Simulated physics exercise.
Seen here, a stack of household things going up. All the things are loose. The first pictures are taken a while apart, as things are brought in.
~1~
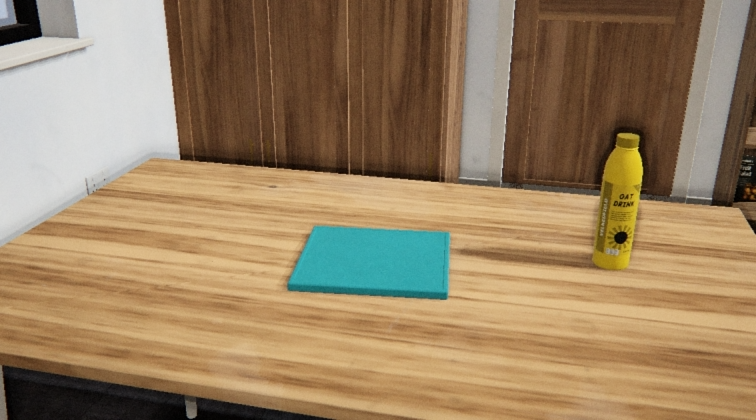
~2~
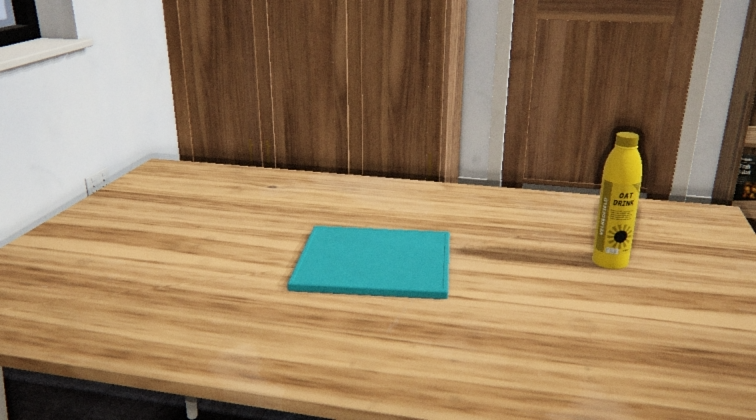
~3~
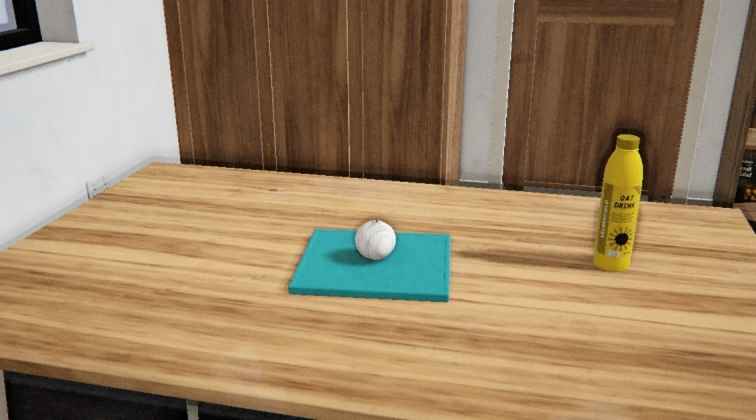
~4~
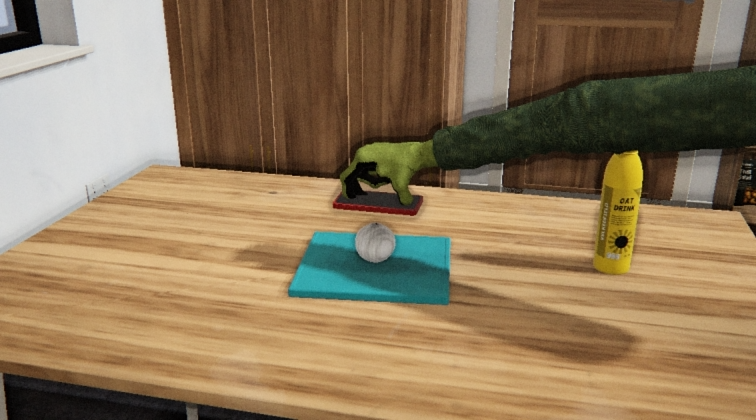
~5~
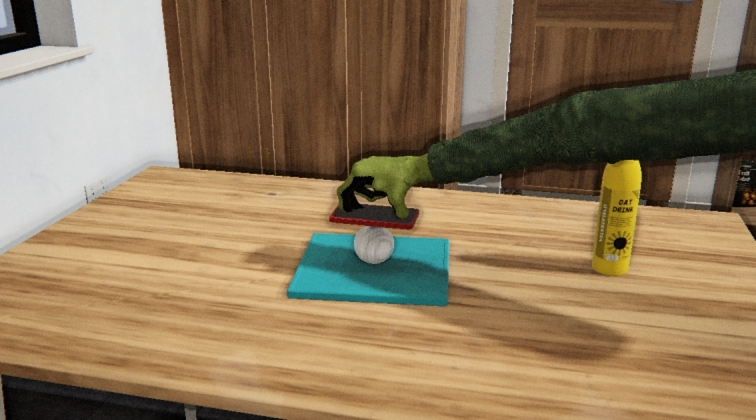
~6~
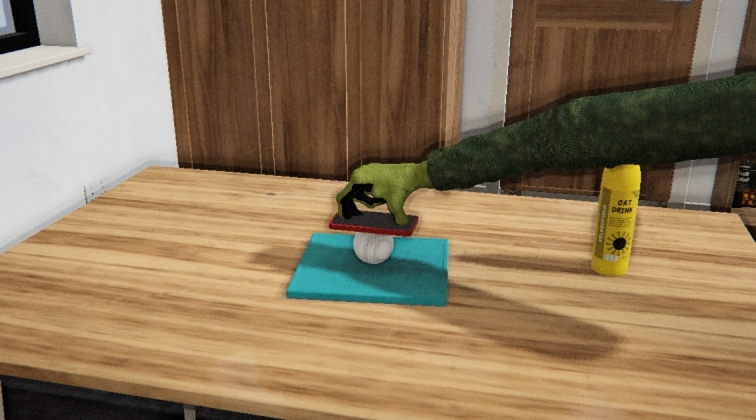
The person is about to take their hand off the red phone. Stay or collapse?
In the end the pile loses its balance.
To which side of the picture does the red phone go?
It goes to the right.
Then, 1.10 s later than the last frame, red phone tilted by 33° near (396, 229); white onion moved a little.
Then, 1.60 s later than the last frame, red phone now fallen; white onion moved a little.
When it is over, fallen, red phone; the other 3 as before. End places, in pixels of the last picture, red phone near (447, 266). The pile comes apart.
